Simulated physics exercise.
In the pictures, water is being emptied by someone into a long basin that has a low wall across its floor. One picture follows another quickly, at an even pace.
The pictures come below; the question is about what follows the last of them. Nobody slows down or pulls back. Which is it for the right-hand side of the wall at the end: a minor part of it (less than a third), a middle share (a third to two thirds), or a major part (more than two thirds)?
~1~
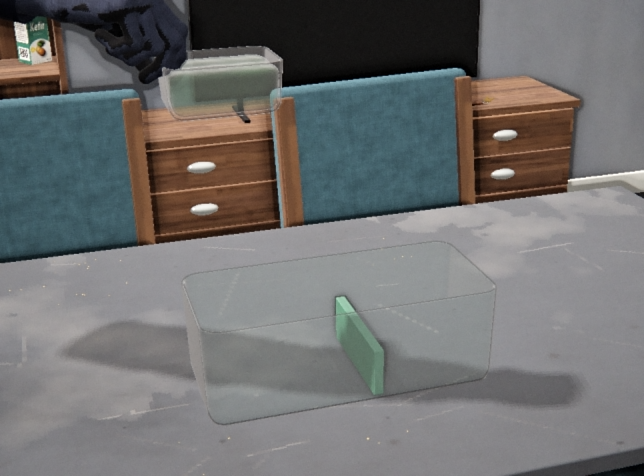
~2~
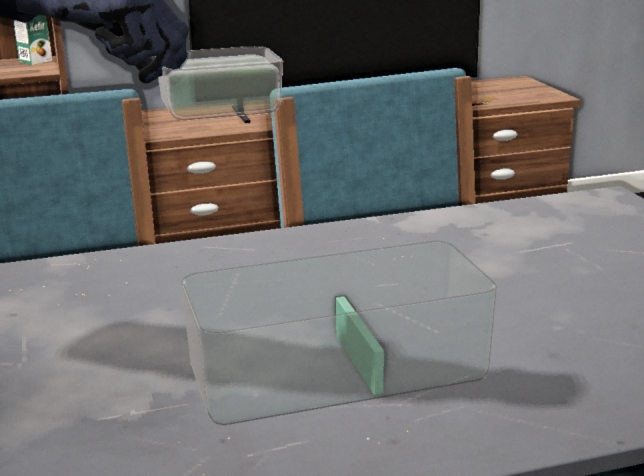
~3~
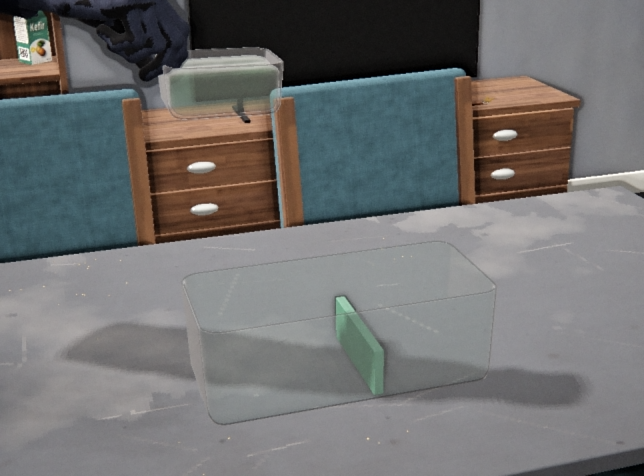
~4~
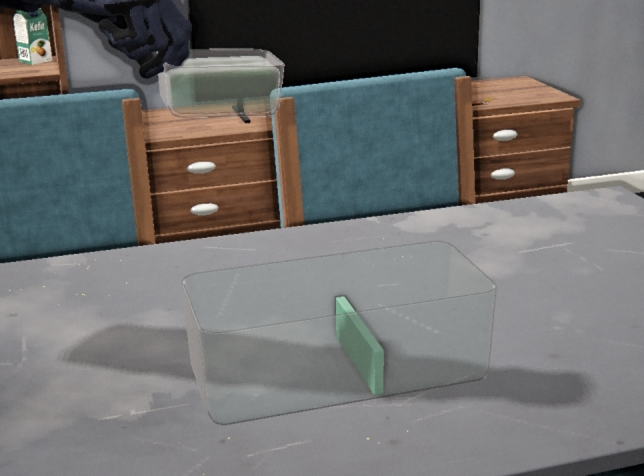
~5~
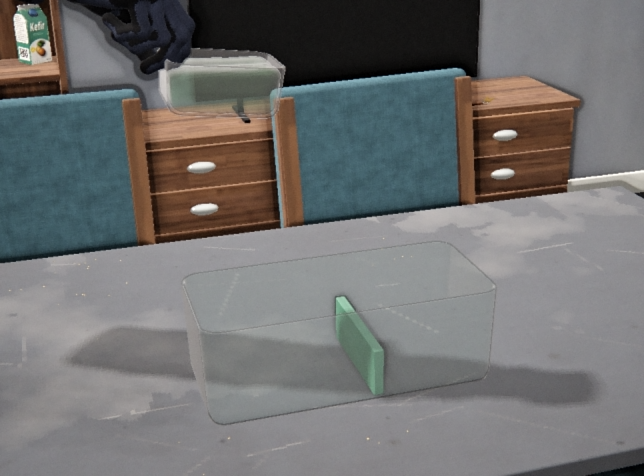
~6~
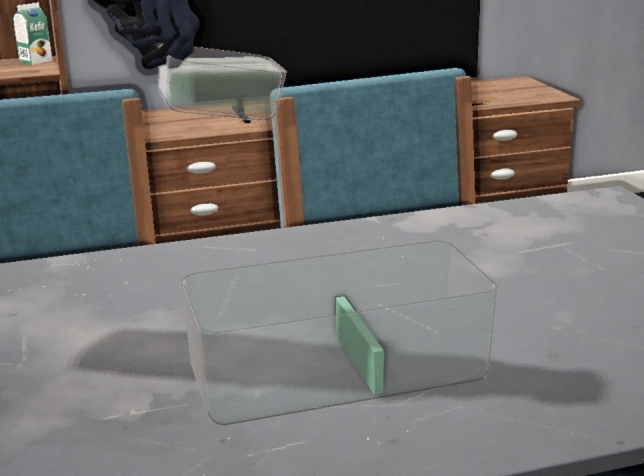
It holds a middle share.
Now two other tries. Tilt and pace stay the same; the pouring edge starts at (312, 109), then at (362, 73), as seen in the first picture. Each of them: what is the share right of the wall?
The first gives 75 %, the second 90 %.
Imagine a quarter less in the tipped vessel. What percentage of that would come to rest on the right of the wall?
Roughly 15 in a hundred.
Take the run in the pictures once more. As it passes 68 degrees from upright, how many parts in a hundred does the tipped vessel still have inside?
Near 35 per cent.
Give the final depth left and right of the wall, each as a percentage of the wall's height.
Close to 10 for the left and 20 for the right.
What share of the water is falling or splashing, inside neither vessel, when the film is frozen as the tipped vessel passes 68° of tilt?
Around 55 in a hundred, more or less.
A moment on, the tilt is 68° and 34 per cent is still to pour, 9 is left of the wall and 1 right of it.
Next, the tilt is 101° and 4 per cent is still to pour, 37 is left of the wall and 47 right of it.
Then the tilt is 105° and 0 per cent is still to pour, 49 is left of the wall and 47 right of it.
Later the tilt is 105° and 0 per cent is still to pour, 50 is left of the wall and 48 right of it.
Finally, 50 per cent lies left of the wall, 48 right of it and 2 outside.
